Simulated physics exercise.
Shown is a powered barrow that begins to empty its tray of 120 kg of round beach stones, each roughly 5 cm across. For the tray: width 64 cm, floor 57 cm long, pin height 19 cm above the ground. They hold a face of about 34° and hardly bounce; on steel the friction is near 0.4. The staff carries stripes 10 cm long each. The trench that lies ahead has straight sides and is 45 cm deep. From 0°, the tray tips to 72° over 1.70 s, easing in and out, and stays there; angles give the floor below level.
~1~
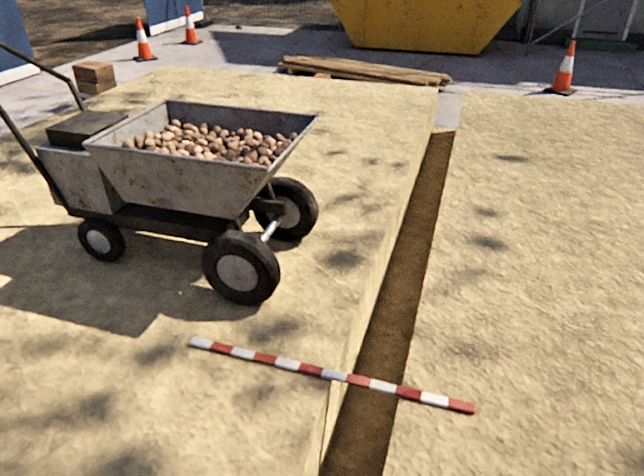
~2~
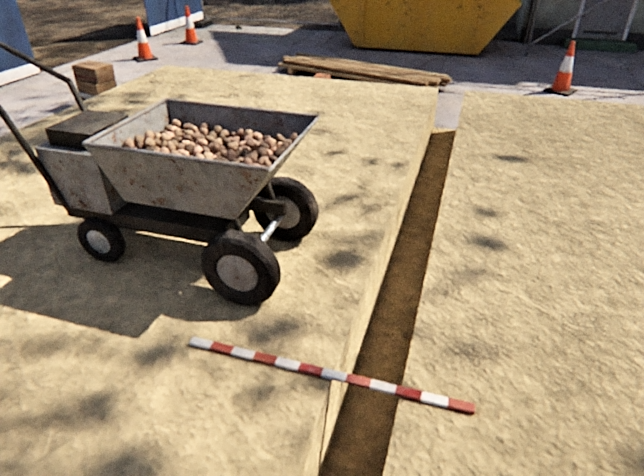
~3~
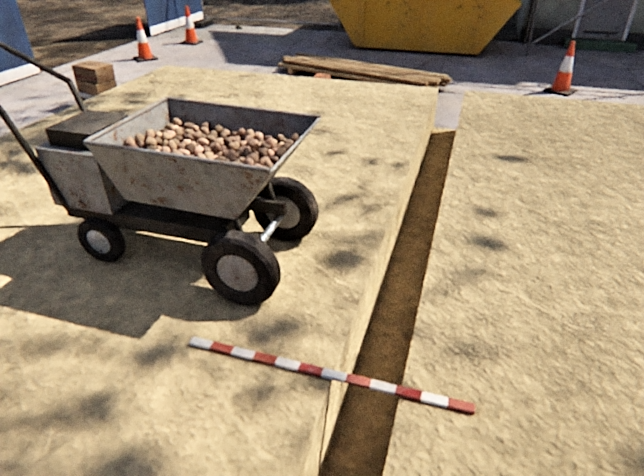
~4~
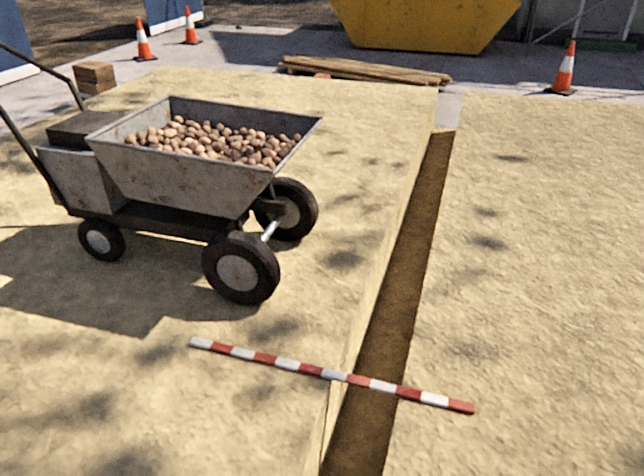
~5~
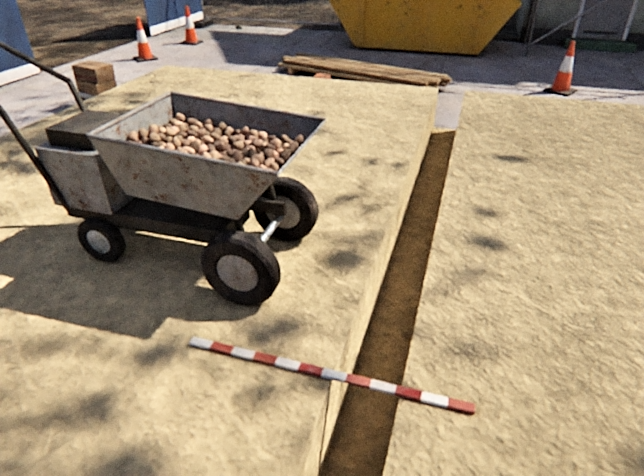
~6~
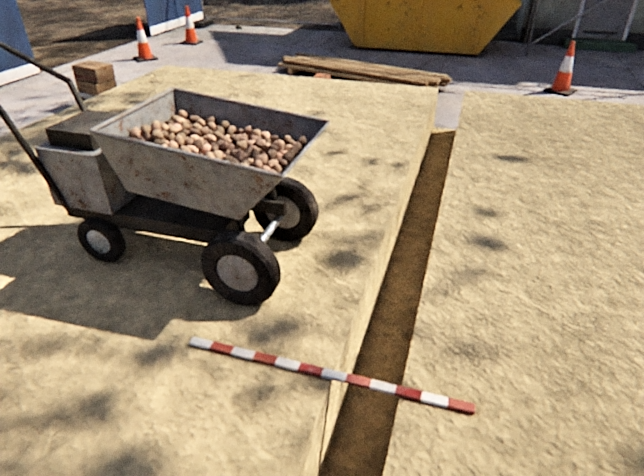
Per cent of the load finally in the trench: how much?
Approx. 75 %.
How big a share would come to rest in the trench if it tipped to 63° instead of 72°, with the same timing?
I'd guess some 75 in a hundred.
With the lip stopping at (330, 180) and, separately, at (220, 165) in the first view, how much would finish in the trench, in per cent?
Roughly 15 in a hundred from the first, 90 in a hundred from the second.
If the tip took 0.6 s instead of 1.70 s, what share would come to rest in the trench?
Probably about 45 in a hundred.
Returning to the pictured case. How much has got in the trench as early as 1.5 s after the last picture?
I'd put it near 40 per cent.
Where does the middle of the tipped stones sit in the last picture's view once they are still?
Their middle is at about (398, 341).
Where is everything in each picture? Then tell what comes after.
The tray is at 0°, its lip at (269, 170); the top of the load is at (212, 139), in the first frame.
The tray is at 0°, its lip at (270, 170); the top of the load is at (212, 139), in the second frame.
Lip at (271, 171), floor tilted 1°, highest stones at (199, 137), in the third frame.
Lip at (274, 172), floor tilted 2°, highest stones at (190, 134), in the fourth frame.
Lip at (278, 174), floor tilted 4°, highest stones at (186, 132), in the fifth frame.
Lip at (282, 177), floor tilted 6°, highest stones at (188, 129), in the sixth frame.
Then, 1.0 s after the last picture the floor is at 61°, 100 % in the tray; the foremost stones are at (383, 246).
Then, 1.5 s after the last picture the floor is at 72°, 40 % in the tray, 41 % in the trench, 19 % past the trench; the foremost stones are at (511, 328).
Then, 1.9 s after the last picture the floor is at 72°, 16 % in the tray, 59 % in the trench, 25 % past the trench; the foremost stones are at (579, 304).
Then, 3.8 s after the last picture the floor is at 72°, 0 % in the tray, 75 % in the trench, 25 % past the trench; the foremost stones are at (620, 305).
